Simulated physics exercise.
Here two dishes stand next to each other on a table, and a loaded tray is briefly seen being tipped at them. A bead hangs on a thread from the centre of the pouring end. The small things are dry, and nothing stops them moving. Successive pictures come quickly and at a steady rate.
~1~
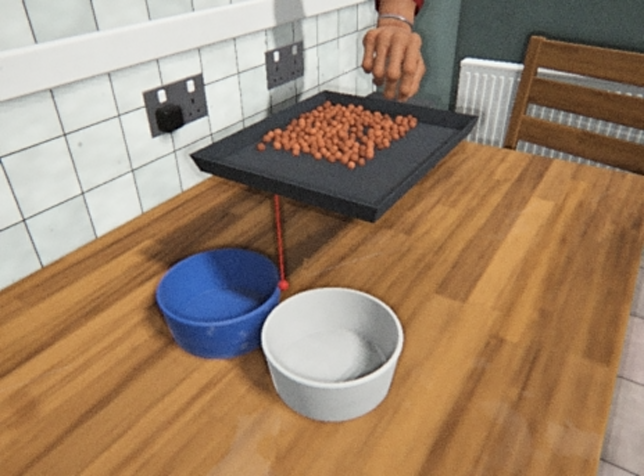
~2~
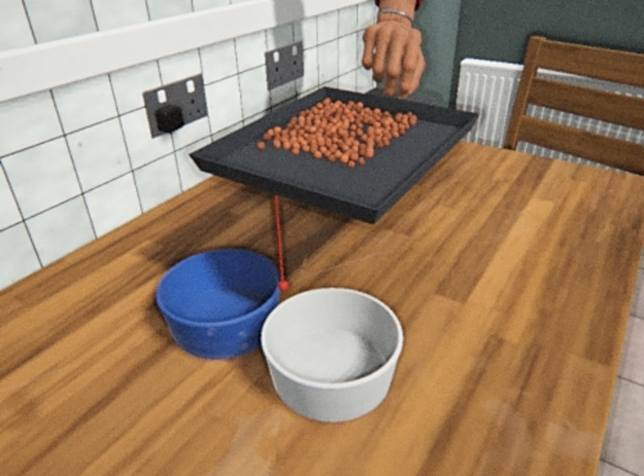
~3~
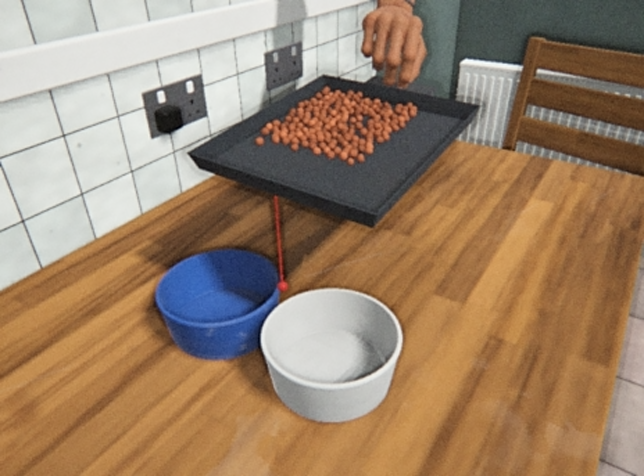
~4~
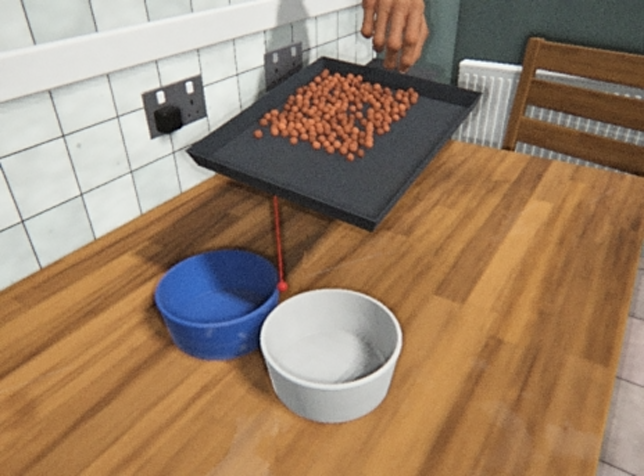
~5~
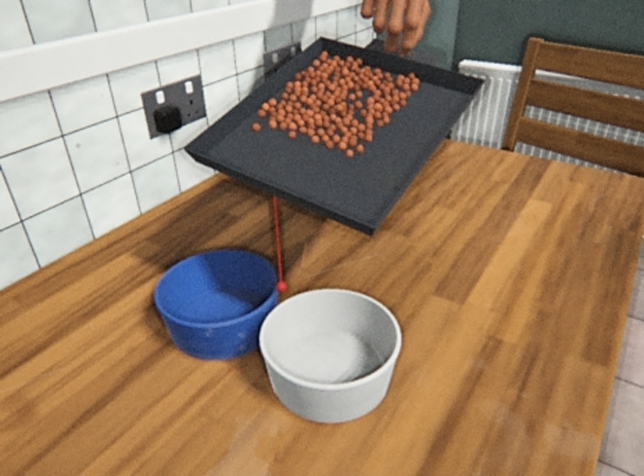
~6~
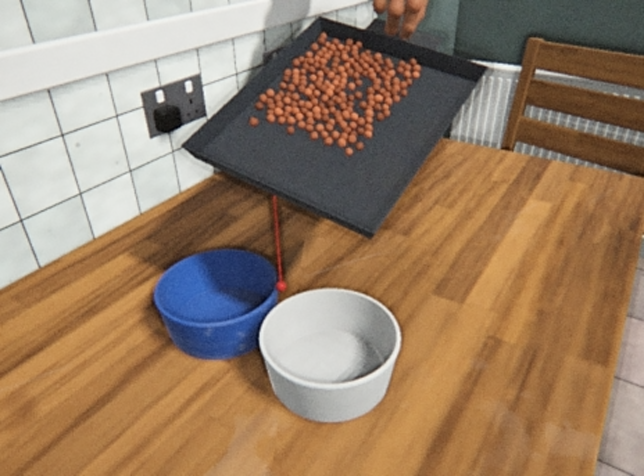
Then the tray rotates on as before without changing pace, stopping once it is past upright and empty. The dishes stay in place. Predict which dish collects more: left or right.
Right.
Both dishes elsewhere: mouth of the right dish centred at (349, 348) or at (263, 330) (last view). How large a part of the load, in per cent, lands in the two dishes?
First try: Around 100 percent; second try: Around 20 percent.
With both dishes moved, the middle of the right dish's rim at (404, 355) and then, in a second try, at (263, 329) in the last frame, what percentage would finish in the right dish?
70 %, then 20 %.
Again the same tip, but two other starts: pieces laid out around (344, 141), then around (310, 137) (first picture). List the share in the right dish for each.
100 per cent for the first try, 90 per cent for the second.
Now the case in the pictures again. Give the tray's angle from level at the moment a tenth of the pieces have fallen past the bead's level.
At roughly 70°.
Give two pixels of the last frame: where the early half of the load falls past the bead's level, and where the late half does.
Half one: (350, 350), half two: (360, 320).
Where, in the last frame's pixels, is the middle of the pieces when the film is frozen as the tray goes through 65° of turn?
I'd put the middle of the pieces at roughly (344, 232).
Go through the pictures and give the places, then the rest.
The first picture shows corners of the pouring end (198, 153) and (374, 203), level; middle of the load (344, 130), clay pellets; left dish (179, 333); right dish (294, 393); bead on its thread (283, 286).
The second picture shows corners of the pouring end (197, 153) and (374, 204), level; middle of the load (344, 128).
The third picture shows corners of the pouring end (196, 151) and (373, 209), tipped barely, lowest at the right corner; middle of the load (343, 120).
The fourth picture shows corners of the pouring end (194, 149) and (373, 215), tipped a little, lowest at the right corner; middle of the load (343, 109).
The fifth picture shows corners of the pouring end (192, 146) and (372, 220), tipped clearly, lowest at the right corner; middle of the load (342, 97).
The sixth picture shows corners of the pouring end (190, 143) and (371, 225), tipped clearly, lowest at the right corner; middle of the load (341, 87); left dish (177, 334); right dish (291, 394).
Just after the last frame, tray tipped steeply; roughly two thirds on the tray; just a few in the right dish; roughly a third in the air.
A moment on, tray tipped past a quarter turn; about a tenth on the tray; roughly two thirds in the right dish; about a tenth outside both; about a tenth in the air.
Further on, tray tipped past a quarter turn; the larger part in the right dish; about a tenth outside both.
When it is over, tray tipped past a quarter turn; the larger part in the right dish; not one in the left dish; about a tenth outside both.
